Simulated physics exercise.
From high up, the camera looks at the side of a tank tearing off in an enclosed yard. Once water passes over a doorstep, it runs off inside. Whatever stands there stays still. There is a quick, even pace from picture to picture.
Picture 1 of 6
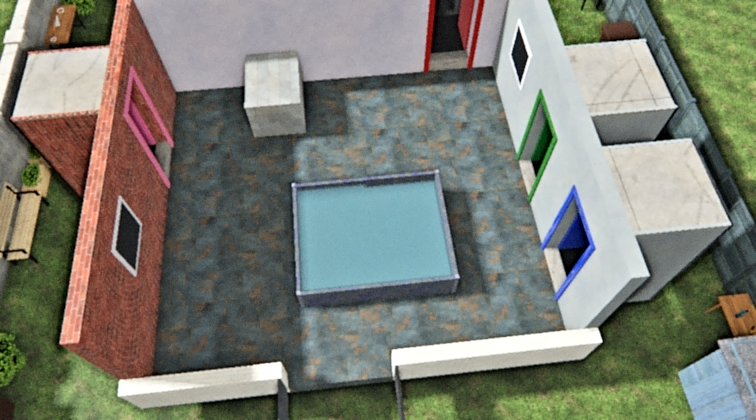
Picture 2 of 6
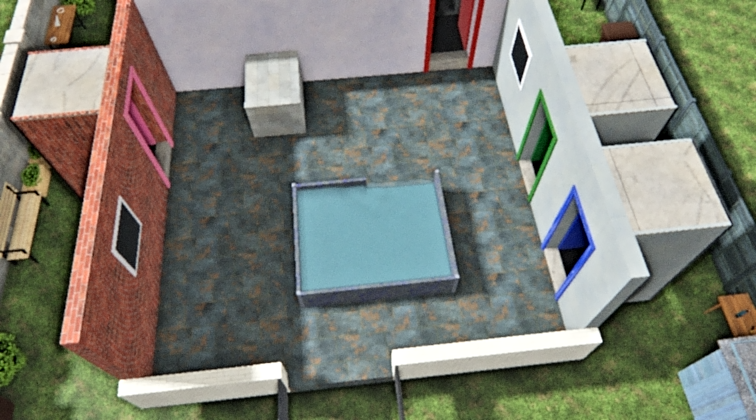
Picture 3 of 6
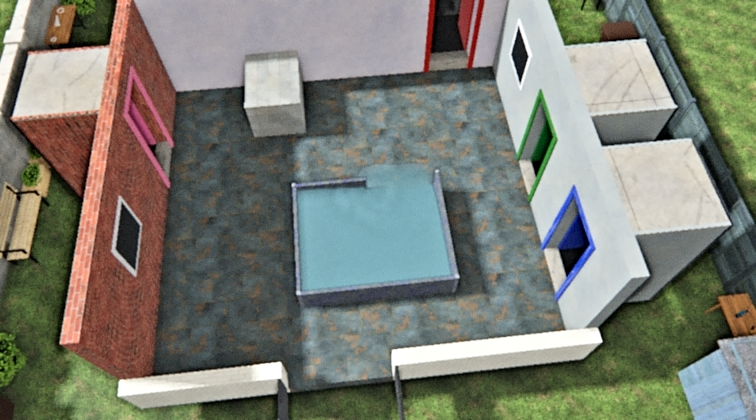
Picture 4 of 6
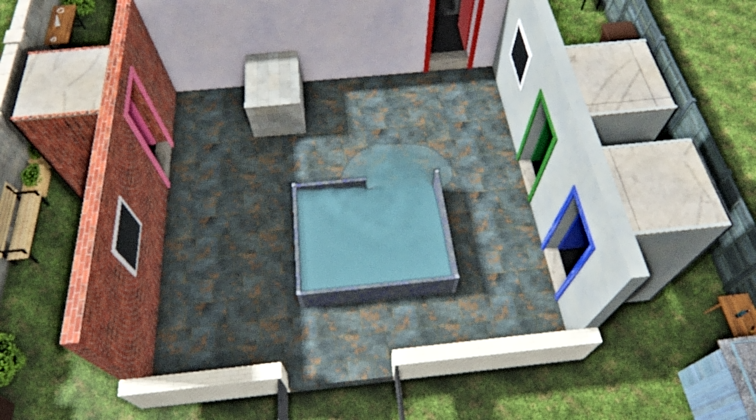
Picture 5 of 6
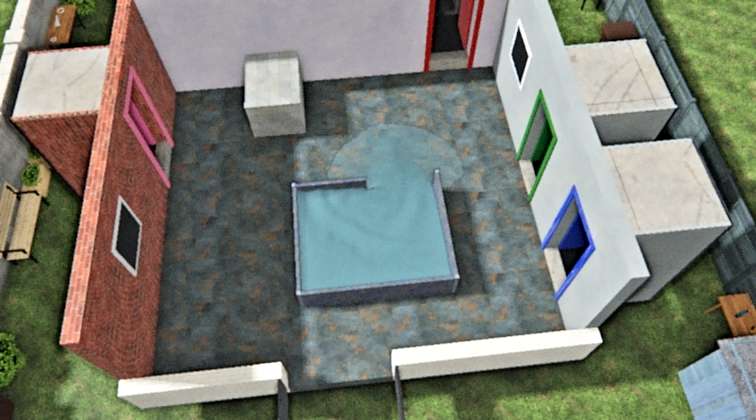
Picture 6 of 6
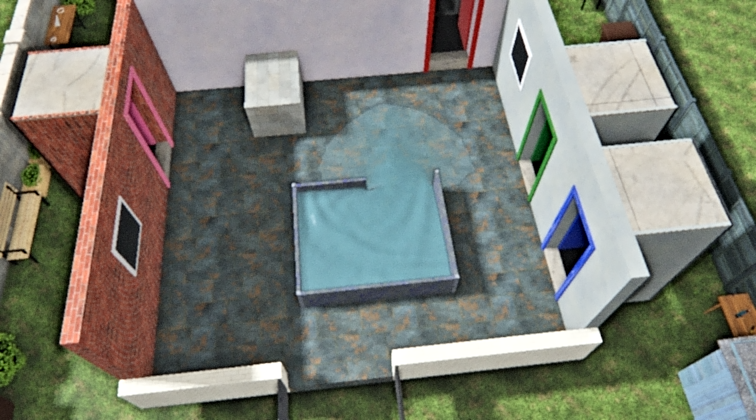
In the video, a rectangular tank of still water sits in a walled yard seen from above; part of its far side disappears, and water pours through the gap, spreading across the paving in a widening, rounded sheet.
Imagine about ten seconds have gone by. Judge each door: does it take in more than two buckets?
My call: The pink door keeps it to two or fewer, the green door takes in more, the blue door keeps it to two or fewer, the red door keeps it to two or fewer.
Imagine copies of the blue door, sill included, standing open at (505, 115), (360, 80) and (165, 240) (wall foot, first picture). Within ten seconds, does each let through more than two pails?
Same order as asked - exceeds the limit, exceeds the limit and stays within the limit.
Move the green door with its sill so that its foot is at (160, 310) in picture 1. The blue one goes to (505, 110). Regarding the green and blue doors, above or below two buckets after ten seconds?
Then: The green one lets less in, the blue one passes that mark.
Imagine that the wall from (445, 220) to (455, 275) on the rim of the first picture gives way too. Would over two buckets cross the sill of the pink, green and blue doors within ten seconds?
Well, I'd say the pink door comes in lower, while the green door breaks the threshold and the blue door breaks the threshold.
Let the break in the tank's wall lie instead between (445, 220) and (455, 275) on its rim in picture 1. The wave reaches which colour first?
I'd go with the blue one.
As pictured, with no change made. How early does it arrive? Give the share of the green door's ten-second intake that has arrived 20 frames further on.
Near 0 in a hundred.
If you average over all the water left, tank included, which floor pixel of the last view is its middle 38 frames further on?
Centre of mass: Roughly (404, 171).
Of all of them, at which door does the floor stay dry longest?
My answer: The door marked pink.
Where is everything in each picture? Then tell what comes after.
The first frame shows still water in the tank at (372, 231).
In the second frame, water pours out on the tank's far side and has run to a hidden place.
In the third frame, water pours out on the tank's far side and has run to a hidden place.
In the fourth frame, water pours out on the tank's far side and has run to (374, 148).
In the fifth frame, the front is at (380, 127), out from the gap on the tank's far side.
In the sixth frame, the front is at (380, 107), out from the gap on the tank's far side.
A moment on, water covers 25 % of the floor; the pink door not reached, the green door not reached, the blue door not reached, the red door not reached.
Next, water covers 30 % of the floor; the pink door not reached, the green door not reached, the blue door not reached, the red door wet at the sill, nothing in.
Then, water covers 30 % of the floor; the pink door not reached, the green door wet at the sill, nothing in, the blue door not reached, the red door wet at the sill, nothing in.
Later, water covers 55 % of the floor; the pink door not reached, the green door over two buckets in, the blue door wet at the sill, nothing in, the red door wet at the sill, nothing in.
In the end, water covers 85 % of the floor; the pink door wet at the sill, nothing in, the green door over two buckets in, the blue door under two buckets in, the red door wet at the sill, nothing in.
